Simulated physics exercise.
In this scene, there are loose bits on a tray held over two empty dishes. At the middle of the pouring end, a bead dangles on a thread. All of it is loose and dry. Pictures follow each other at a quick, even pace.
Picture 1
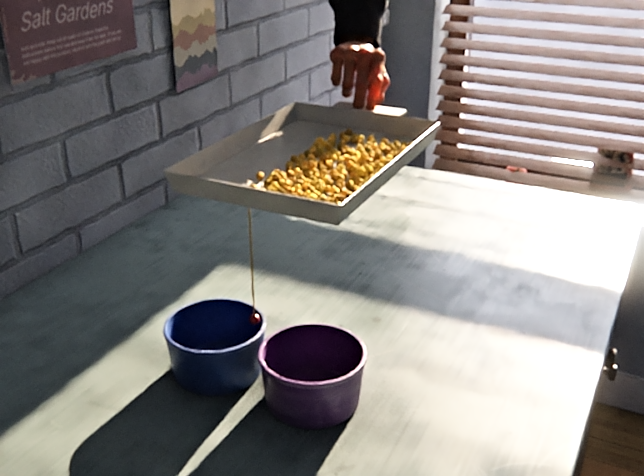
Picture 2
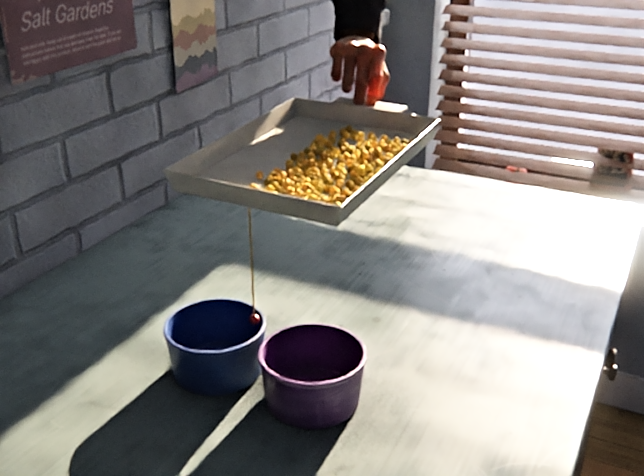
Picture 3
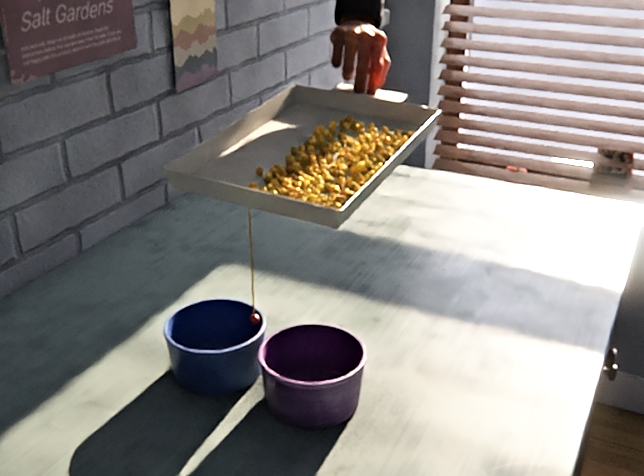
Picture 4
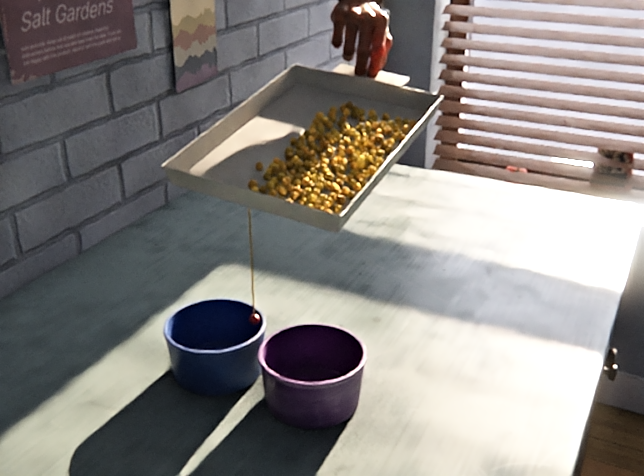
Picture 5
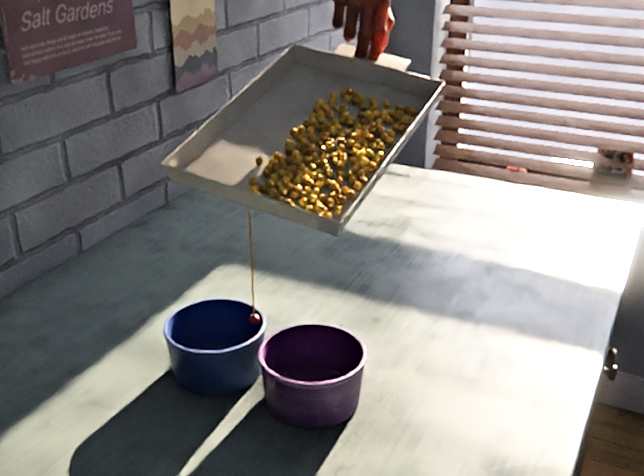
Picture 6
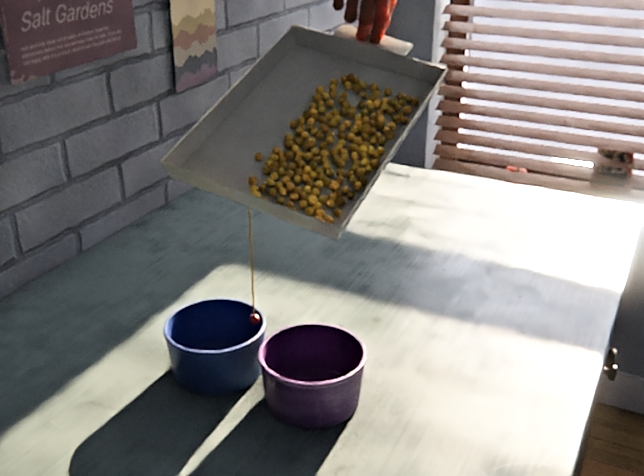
On a sunlit tabletop beside a brick wall, a hand raises the back of a pale tray of yellow puffed balls, steepening its slant toward the right front corner above blue and purple dishes, while a bead hangs nearly still.
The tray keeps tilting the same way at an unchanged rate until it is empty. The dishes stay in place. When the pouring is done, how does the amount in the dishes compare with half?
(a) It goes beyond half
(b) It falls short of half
(a) It goes beyond half.
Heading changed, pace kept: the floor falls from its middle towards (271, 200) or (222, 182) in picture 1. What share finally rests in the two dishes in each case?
You'd see roughly 20 per cent the first time and 70 per cent the second.
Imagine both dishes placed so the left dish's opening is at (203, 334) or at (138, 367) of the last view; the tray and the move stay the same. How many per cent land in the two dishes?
Roughly 70 per cent, then roughly 10 per cent.
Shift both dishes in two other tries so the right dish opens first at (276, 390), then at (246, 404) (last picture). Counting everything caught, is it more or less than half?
So that's a lesser portion the first time round, a lesser portion the second.
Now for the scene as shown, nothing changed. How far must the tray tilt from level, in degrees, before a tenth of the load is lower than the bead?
Somewhere near 115 degrees, I'd say.
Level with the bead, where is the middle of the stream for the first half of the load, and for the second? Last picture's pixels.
First part (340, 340), rest (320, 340).
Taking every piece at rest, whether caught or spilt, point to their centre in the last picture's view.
It settles centred around (318, 401).
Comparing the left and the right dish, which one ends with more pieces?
Simple - it is the one placed right.
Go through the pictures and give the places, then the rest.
In the first picture, corners of the pouring end at (171, 170) and (338, 202), level; middle of the load at (338, 171), puffed corn balls; left dish at (188, 368); right dish at (288, 400); bead on its thread at (254, 320).
In the second picture, corners of the pouring end at (171, 169) and (338, 203), level; middle of the load at (338, 170).
In the third picture, corners of the pouring end at (171, 167) and (338, 207), tipped barely, lowest at the right corner; middle of the load at (338, 166).
In the fourth picture, corners of the pouring end at (170, 164) and (338, 212), tipped a little, lowest at the right corner; middle of the load at (338, 159).
In the fifth picture, corners of the pouring end at (169, 162) and (338, 217), tipped clearly, lowest at the right corner; middle of the load at (338, 153).
In the sixth picture, corners of the pouring end at (168, 160) and (338, 222), tipped clearly, lowest at the right corner; middle of the load at (339, 148); left dish at (188, 368); right dish at (288, 400).
Soon after the last picture, tray tipped steeply; nearly all on the tray; a stray few in the air.
A little later, tray tipped past a quarter turn; most on the tray; a stray few in the right dish; a stray few outside both; a small part in the air.
Later still, tray tipped past a quarter turn; about two thirds in the right dish; about a quarter outside both.
At rest, tray tipped past a quarter turn; about two thirds in the right dish; none in the left dish; about a quarter outside both.
